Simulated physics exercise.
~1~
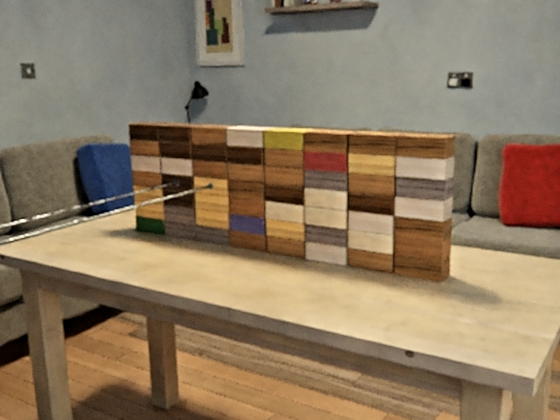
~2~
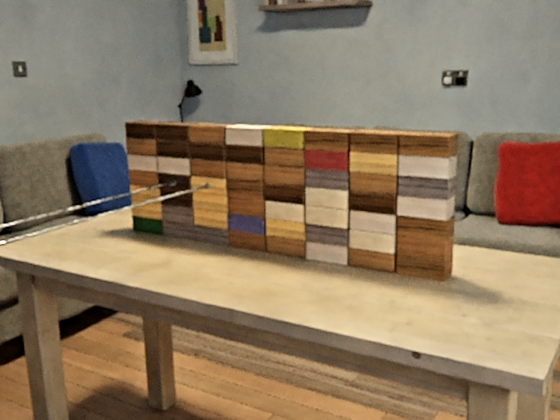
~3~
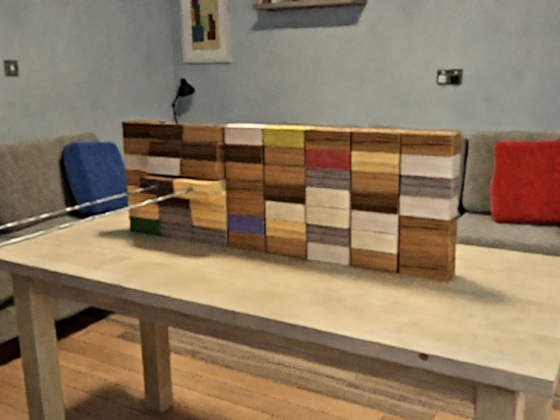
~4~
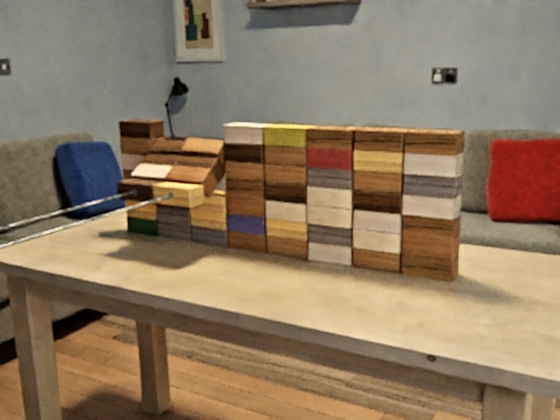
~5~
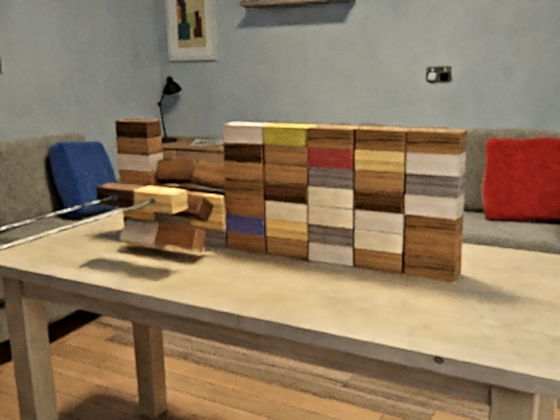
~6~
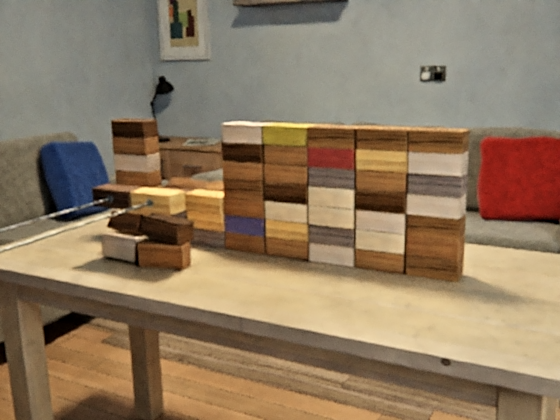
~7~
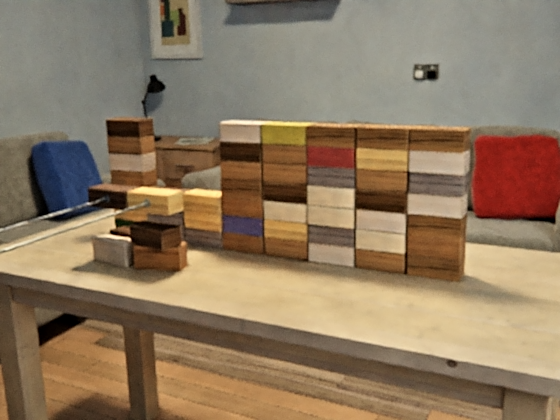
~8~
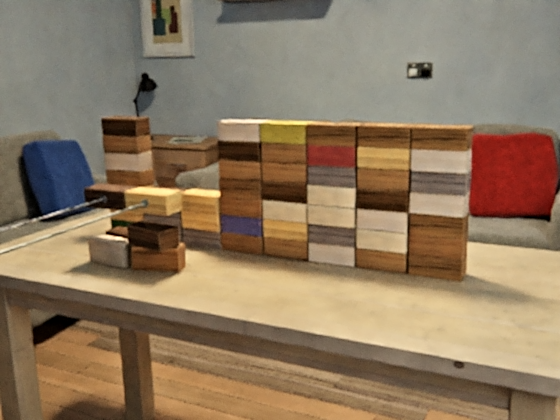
Rod drawing two blocks leftward from a wooden block wall, blocks above tumbling down, the right side left standing on the table.
